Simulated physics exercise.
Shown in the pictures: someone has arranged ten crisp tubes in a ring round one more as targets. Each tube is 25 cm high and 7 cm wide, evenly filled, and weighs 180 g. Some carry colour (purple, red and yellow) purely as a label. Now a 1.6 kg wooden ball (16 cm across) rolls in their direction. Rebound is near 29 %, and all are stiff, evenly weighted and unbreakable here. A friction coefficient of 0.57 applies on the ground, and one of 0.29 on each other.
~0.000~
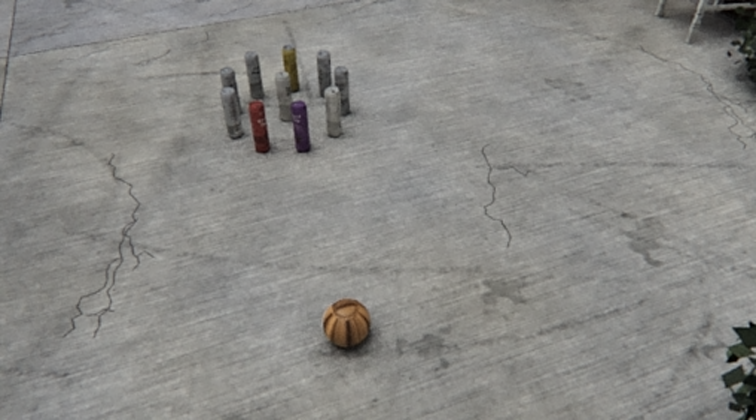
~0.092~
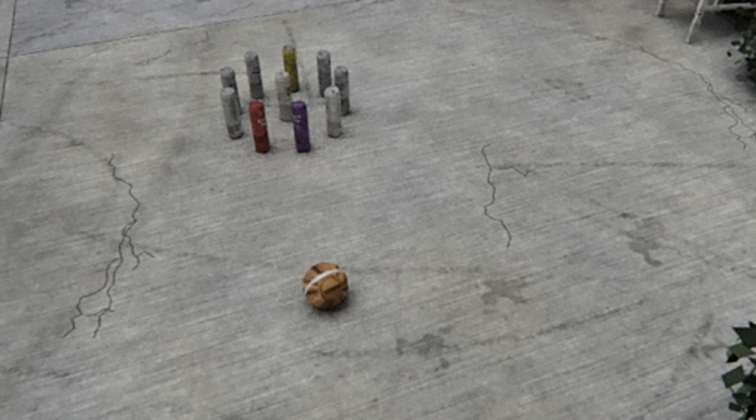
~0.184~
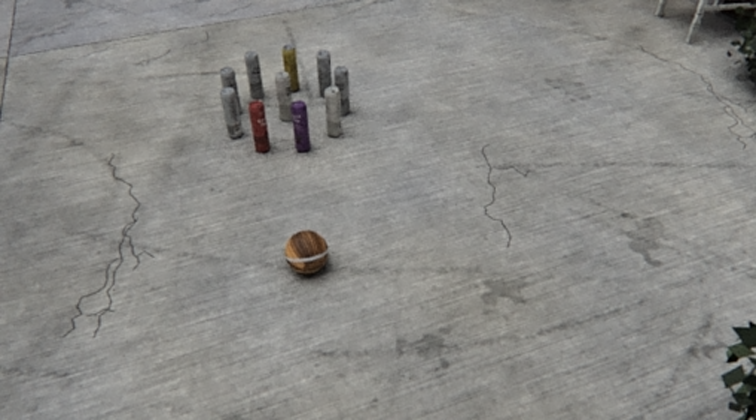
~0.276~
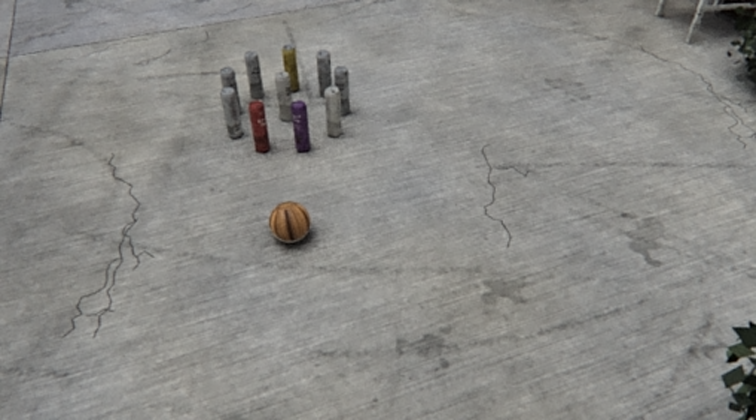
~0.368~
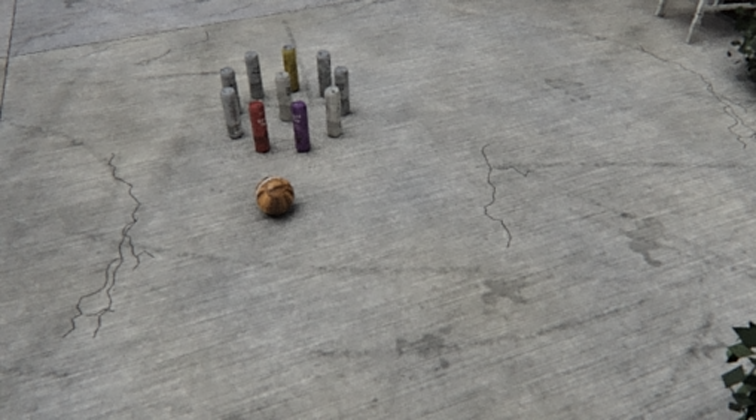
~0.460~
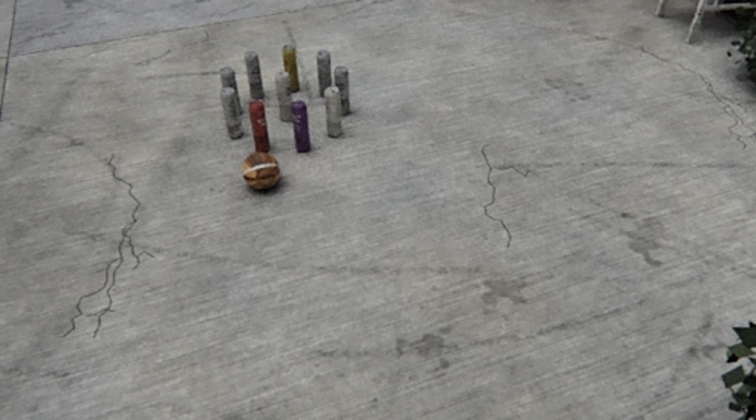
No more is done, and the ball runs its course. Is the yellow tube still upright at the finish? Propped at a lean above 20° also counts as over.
Yes.
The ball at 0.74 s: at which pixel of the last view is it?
Roughly (224, 115).
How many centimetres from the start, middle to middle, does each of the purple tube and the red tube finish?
Purple 0 cm, red 30 cm.
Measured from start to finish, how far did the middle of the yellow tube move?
I'd estimate near 0 cm.
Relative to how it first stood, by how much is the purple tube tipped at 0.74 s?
Something like 0°, give or take.
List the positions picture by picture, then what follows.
In the first picture (each place is the centre of the face we see best), ball (346, 322) 1.10 m before the front row; yellow tube (288, 72); red tube (265, 130); purple tube (296, 130); all in place.
Ball (325, 285) 92 cm before the front row; yellow tube (288, 72), in the second picture.
Ball (307, 252) 74 cm before the front row; yellow tube (288, 72), in the third picture.
Ball (290, 222) 56 cm before the front row; yellow tube (288, 72), in the fourth picture.
Ball (275, 195) 38 cm before the front row; yellow tube (288, 72), in the fifth picture.
Ball (261, 171) 20 cm before the front row; yellow tube (288, 72); purple tube (296, 130); red tube (265, 130); all in place, in the sixth picture.
By 0.74 s, ball still moving; none of the 10 tubes over, 4 disturbed; yellow tube unmoved; red tube tilted 13°.
By 1.12 s, ball still moving; 4 of the 10 tubes over; yellow tube unmoved; red tube on its side.
When it is over (1.7 s), ball rolling away; 4 of the 10 tubes over; yellow tube unmoved; red tube lying flat; purple tube unmoved. In pixels of the last frame, middles, yellow tube near (291, 69), red tube near (257, 105).
